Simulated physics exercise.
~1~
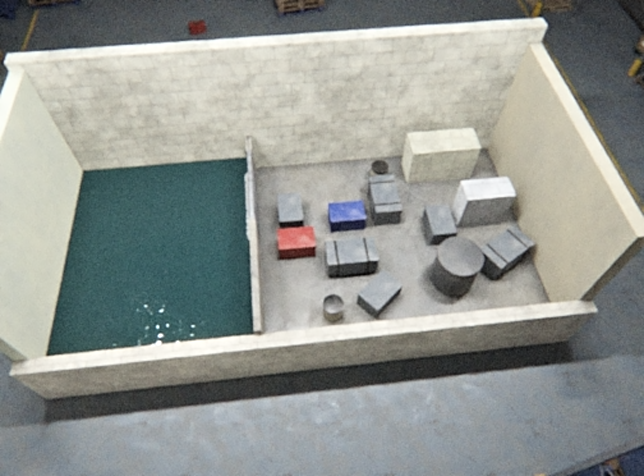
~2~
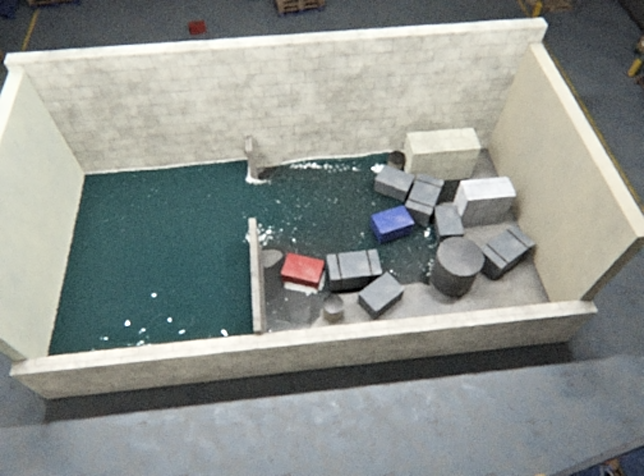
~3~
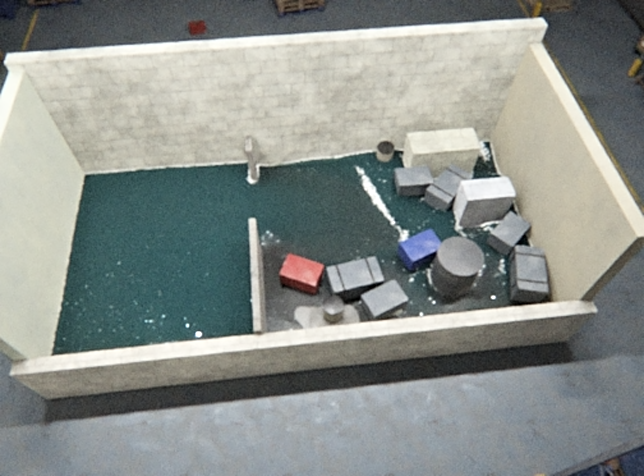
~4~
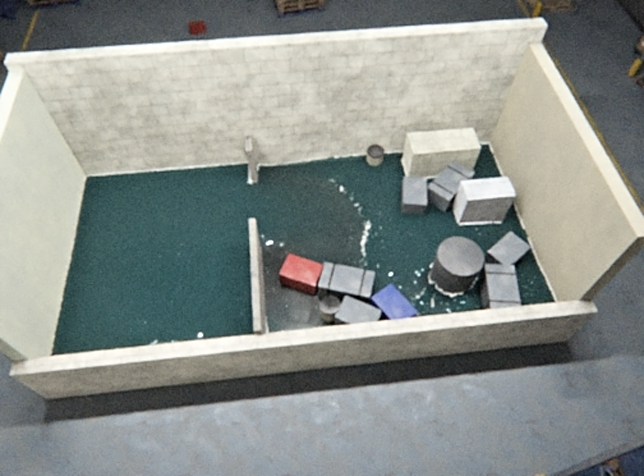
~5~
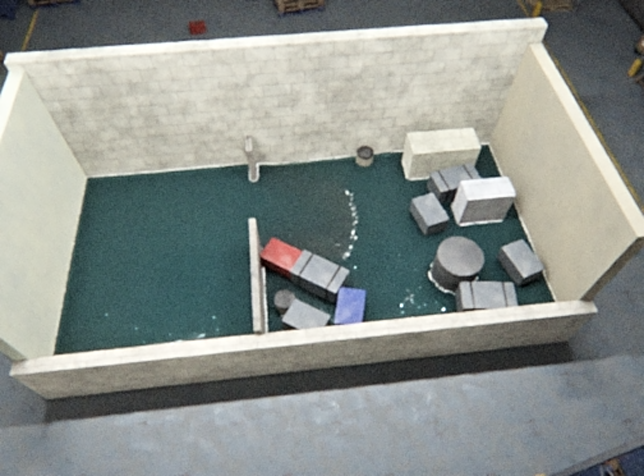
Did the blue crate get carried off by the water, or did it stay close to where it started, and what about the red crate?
The blue crate was carried off, swept right and then round to the front wall. The red crate slid only a little from its starting place.
